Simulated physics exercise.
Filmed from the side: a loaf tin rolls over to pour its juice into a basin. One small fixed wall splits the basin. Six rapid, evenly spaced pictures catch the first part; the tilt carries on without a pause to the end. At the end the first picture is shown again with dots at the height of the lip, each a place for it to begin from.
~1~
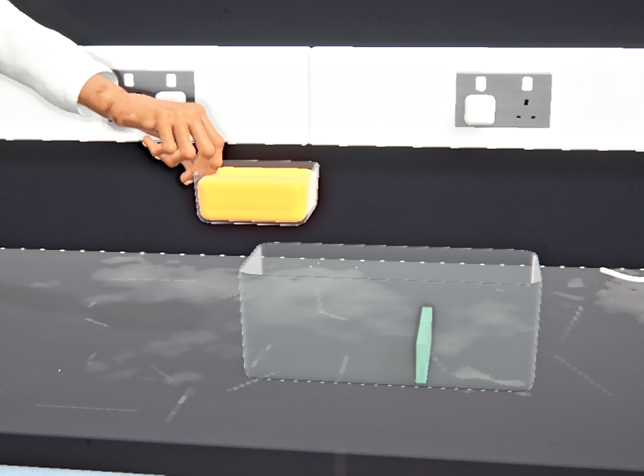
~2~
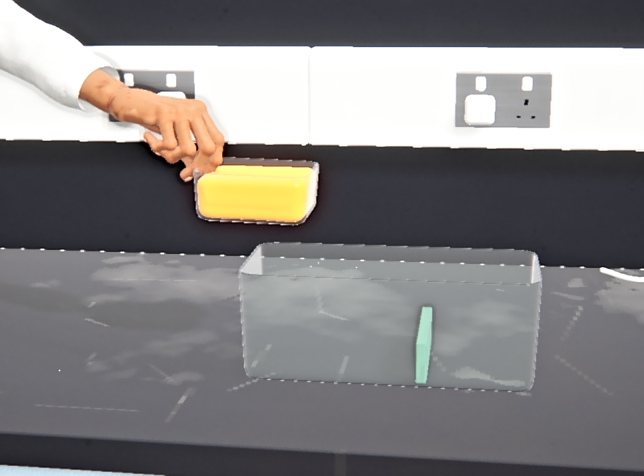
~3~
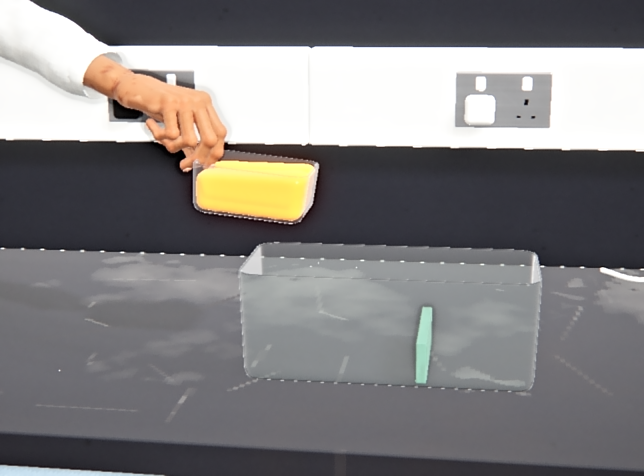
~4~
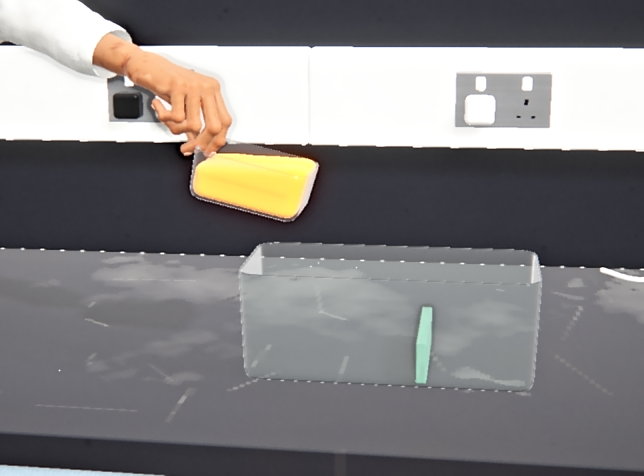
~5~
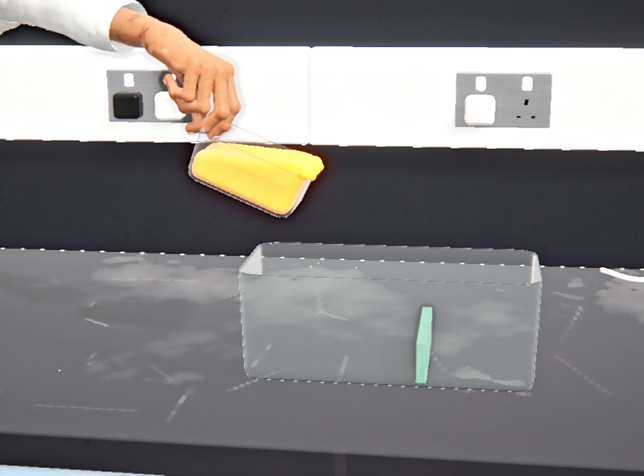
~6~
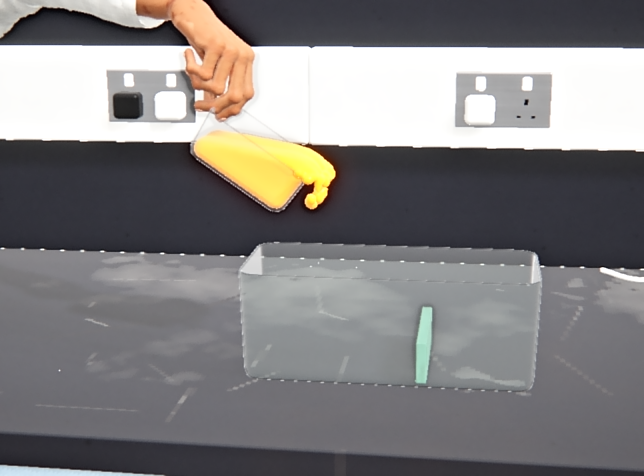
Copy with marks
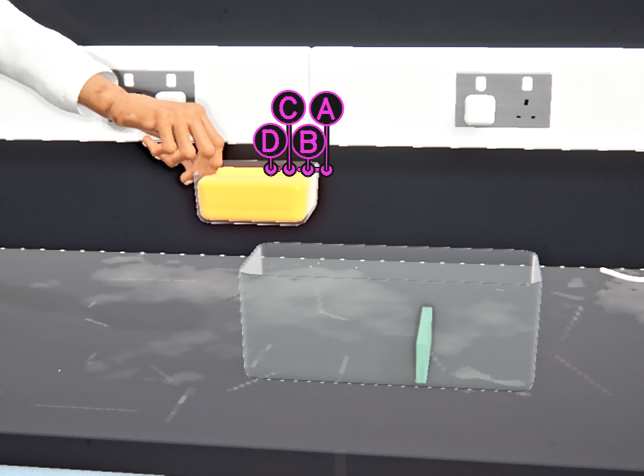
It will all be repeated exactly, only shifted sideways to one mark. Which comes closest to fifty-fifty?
Best: A.
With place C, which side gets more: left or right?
More ends on the left.
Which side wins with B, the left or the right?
The left side.
On the marked copy, A at (326, 170); B at (307, 169); C at (289, 169); D at (270, 168).
For place A, about 51 % ends left of the wall and 48 % right of it.
For place B, about 86 % ends left of the wall and 12 % right of it; 3 % is lost outside.
For place C, about 95 % ends left of the wall and 3 % right of it.
For place D, about 92 % ends left of the wall and 5 % right of it.
